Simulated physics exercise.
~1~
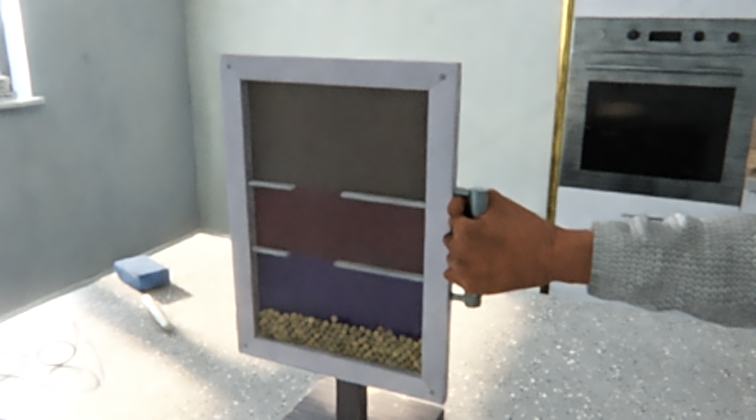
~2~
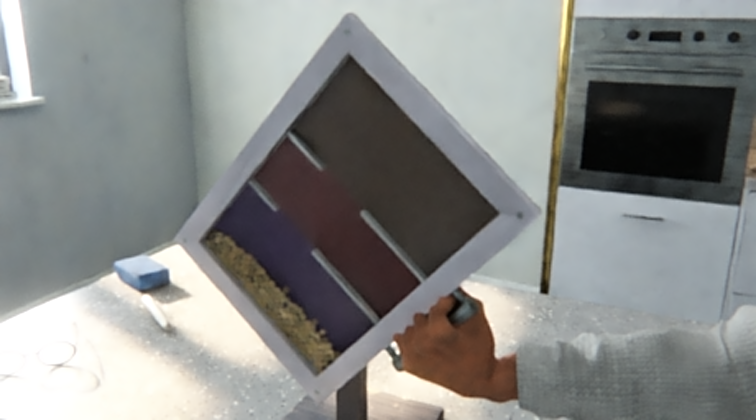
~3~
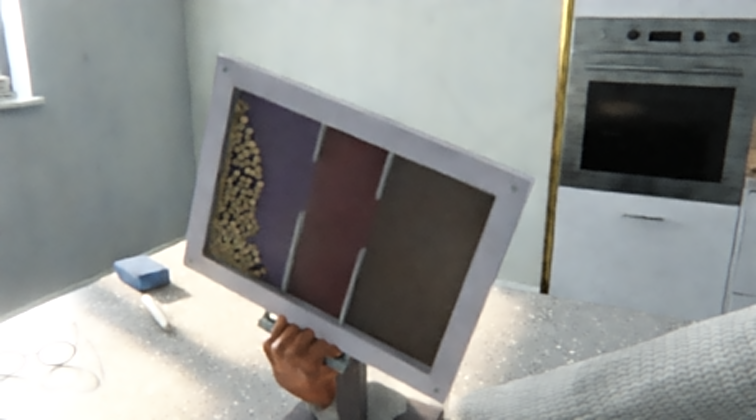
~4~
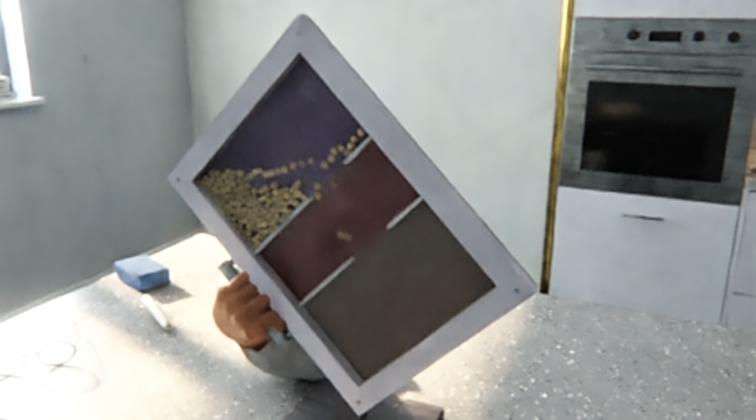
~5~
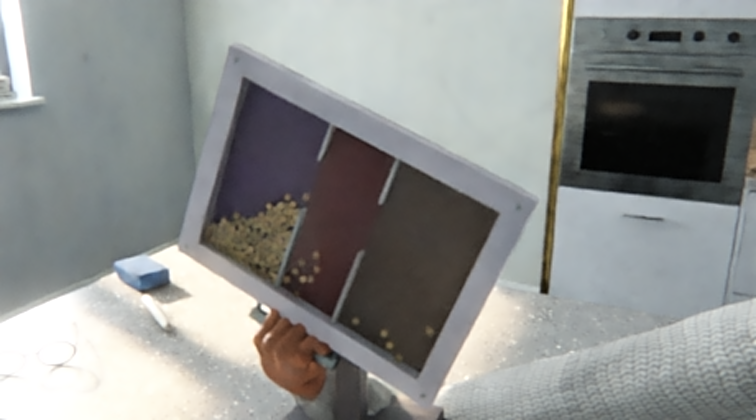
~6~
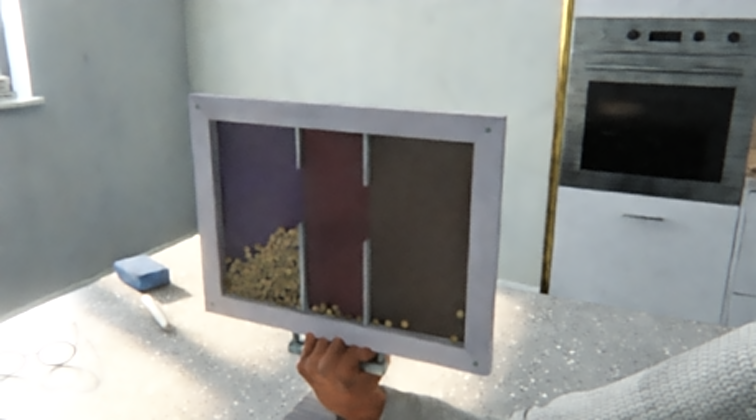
A framed case with purple, red and brown chambers was turned clockwise by a hand until its beans began spilling from the purple chamber, then swung partway back, leaving most beans piled in purple and a few in red and brown.
